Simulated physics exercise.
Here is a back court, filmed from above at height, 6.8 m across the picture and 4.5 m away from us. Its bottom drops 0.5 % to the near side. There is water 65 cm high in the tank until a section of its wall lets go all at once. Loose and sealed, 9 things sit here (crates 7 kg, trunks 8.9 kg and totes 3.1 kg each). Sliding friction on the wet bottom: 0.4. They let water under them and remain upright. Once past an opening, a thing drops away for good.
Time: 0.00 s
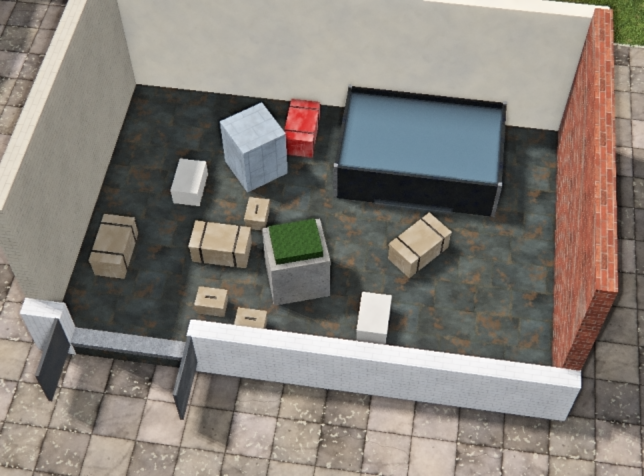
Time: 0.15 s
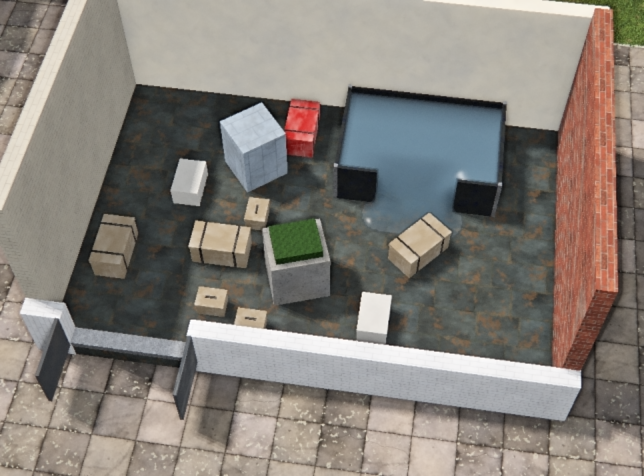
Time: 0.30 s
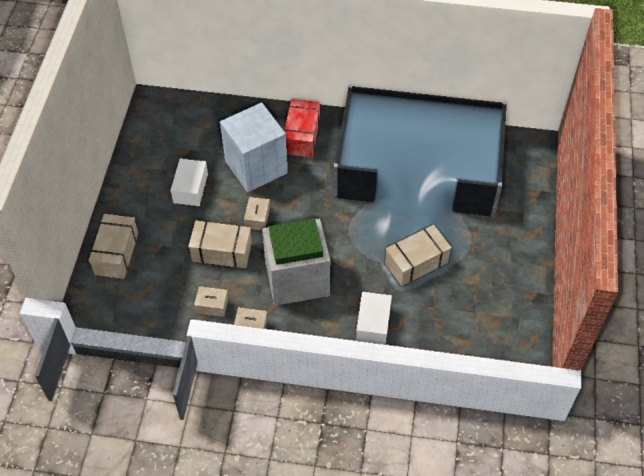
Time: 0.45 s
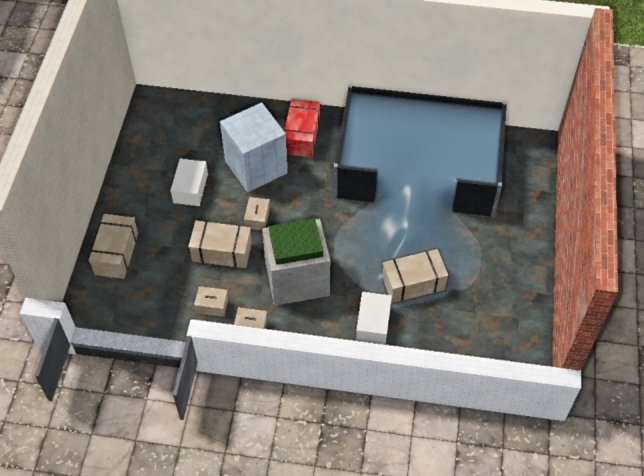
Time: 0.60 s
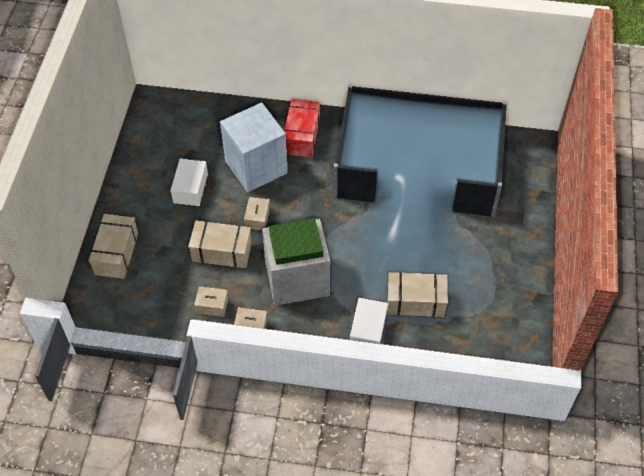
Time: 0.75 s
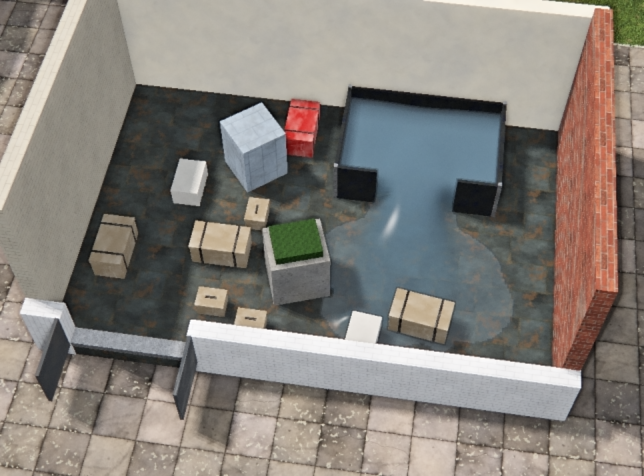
A walled back court with a dark, mottled floor is seen from high above by a still camera. A dark-sided tank of blue water stands at the back right, with a red box beside it and tan, white and grey boxes scattered around, one topped with green. The tank's front opens in the middle, water spreads toward the near wall, and it pushes and turns a strapped tan crate, then shifts a white box.
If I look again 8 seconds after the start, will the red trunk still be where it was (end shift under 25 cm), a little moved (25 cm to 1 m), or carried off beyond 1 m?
You'll find it still in place.
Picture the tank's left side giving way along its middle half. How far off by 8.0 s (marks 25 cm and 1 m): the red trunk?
In that case the red trunk gets carried off.
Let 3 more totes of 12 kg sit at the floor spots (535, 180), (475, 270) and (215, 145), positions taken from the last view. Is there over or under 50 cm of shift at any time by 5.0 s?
One by one: Beyond the mark, beyond the mark, below the mark.
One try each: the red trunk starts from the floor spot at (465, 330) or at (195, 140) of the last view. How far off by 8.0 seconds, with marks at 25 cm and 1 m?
One after the other: It is taken far off, and then it slips a moderate way.
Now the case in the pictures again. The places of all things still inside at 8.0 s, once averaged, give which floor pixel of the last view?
It works out to somewhere near (230, 161) on the floor.
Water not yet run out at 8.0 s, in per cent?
Still held: Near 94 %.
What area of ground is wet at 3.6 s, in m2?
Somewhere around 22 m2, roughly.
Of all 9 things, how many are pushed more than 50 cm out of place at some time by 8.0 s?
Total: 8.
After 1.6 s the red trunk is near (302, 120), 0.0 m from its start, aground; 0 of 9 are out; 2 afloat.
After 3.6 s the red trunk is near (302, 120), 0.0 m from its start, aground; 0 of 9 are out; 5 afloat.
After 5.6 s the red trunk is near (302, 120), 0.0 m from its start, aground; 0 of 9 are out; 5 afloat.
After 8.0 s the red trunk is near (298, 121), 0.1 m from its start, afloat; 0 of 9 are out; 9 afloat.
